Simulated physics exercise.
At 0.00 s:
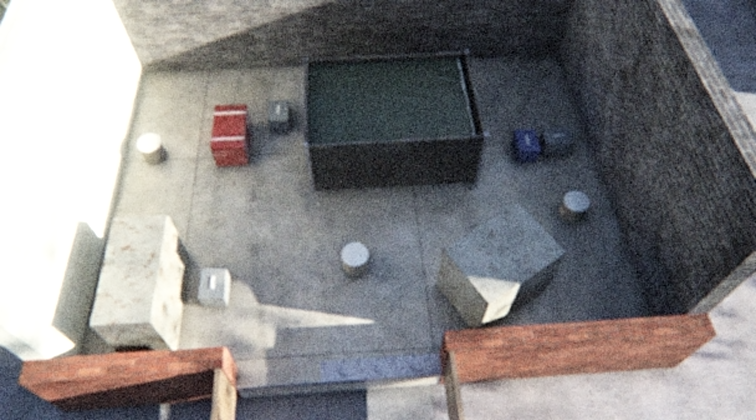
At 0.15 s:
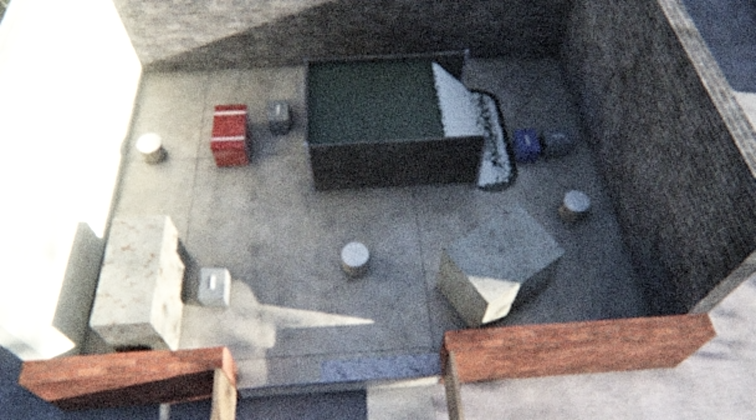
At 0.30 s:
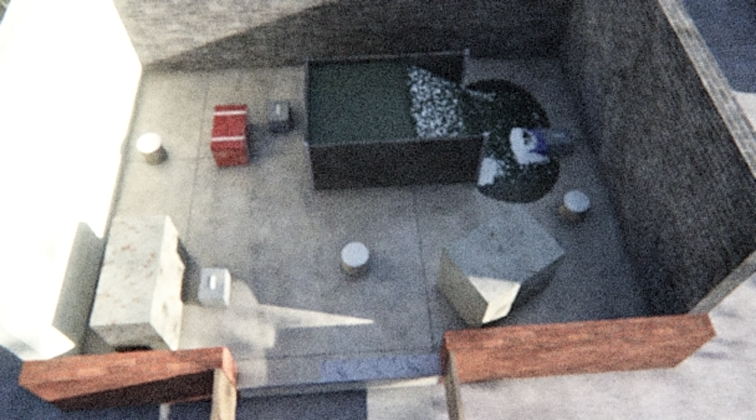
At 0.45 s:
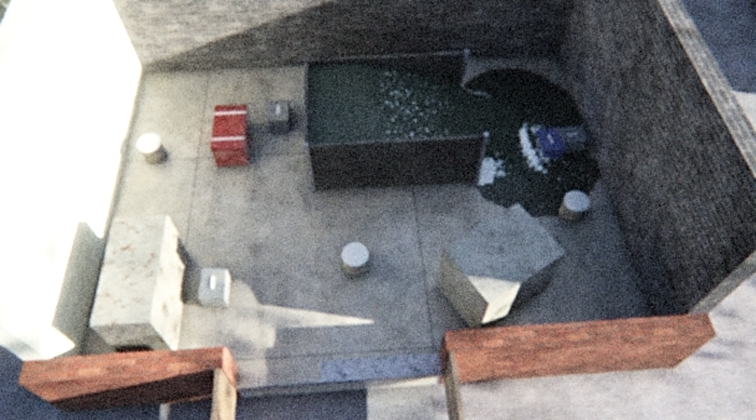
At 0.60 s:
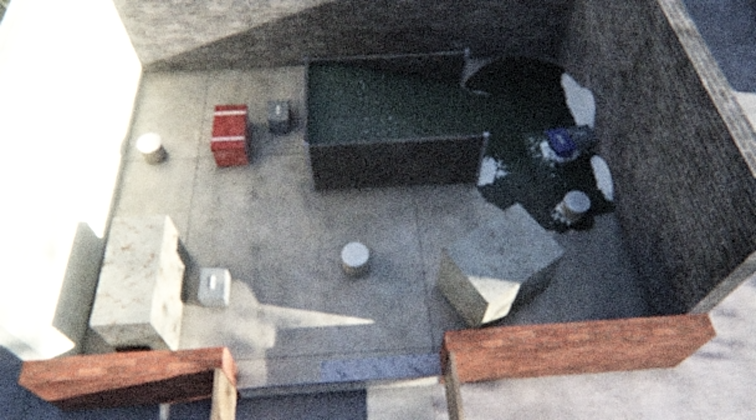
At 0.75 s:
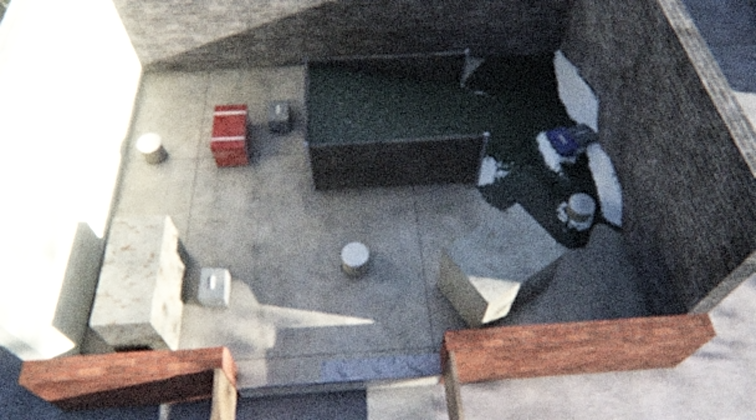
Dark green water burst from the right end of a big tank in a walled yard, spread across the ground to the right wall, and pushed a blue tote a short way right.
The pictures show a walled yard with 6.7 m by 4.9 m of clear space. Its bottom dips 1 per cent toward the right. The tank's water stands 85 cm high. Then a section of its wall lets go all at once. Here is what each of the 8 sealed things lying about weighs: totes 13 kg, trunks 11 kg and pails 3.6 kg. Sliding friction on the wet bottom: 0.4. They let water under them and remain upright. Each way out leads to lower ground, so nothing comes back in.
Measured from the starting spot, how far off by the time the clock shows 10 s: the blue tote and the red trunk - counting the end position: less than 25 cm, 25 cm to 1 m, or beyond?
Well, the blue tote goes a great distance, and as for the red trunk, it goes a little way.
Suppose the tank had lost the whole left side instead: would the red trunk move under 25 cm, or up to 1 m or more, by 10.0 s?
Under that change, the red trunk covers a big distance.
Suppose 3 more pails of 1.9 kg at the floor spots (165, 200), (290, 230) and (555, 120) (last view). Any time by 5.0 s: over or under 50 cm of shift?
Answers, first to last: Not exceeding, not exceeding, exceeding.
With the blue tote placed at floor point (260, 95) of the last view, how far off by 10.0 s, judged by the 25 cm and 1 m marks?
I'd say it lands far off.
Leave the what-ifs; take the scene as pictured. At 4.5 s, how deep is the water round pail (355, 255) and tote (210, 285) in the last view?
About 2 and 5 cm.
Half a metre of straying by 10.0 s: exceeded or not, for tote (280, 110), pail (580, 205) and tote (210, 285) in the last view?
Within, beyond, within.
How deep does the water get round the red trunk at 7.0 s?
Depth: About 4 cm.
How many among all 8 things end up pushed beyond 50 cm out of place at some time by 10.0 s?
The tally stands at 5.
After 2.0 s the blue tote is near (569, 278), 2.2 m from its start, aground; the red trunk is near (229, 126), 0.0 m from its start, aground; 0 of 8 are out; 2 afloat.
After 4.5 s the blue tote is near (518, 324), 2.8 m from its start, afloat; the red trunk is near (229, 126), 0.0 m from its start, aground; 0 of 8 are out; 3 afloat.
After 7.0 s the blue tote is near (516, 328), 2.8 m from its start, aground; the red trunk is near (255, 122), 0.4 m from its start, afloat; 0 of 8 are out; 5 afloat.
After 10.0 s the blue tote is near (517, 325), 2.8 m from its start, aground; the red trunk is near (258, 121), 0.4 m from its start, afloat; 0 of 8 are out; 5 afloat.
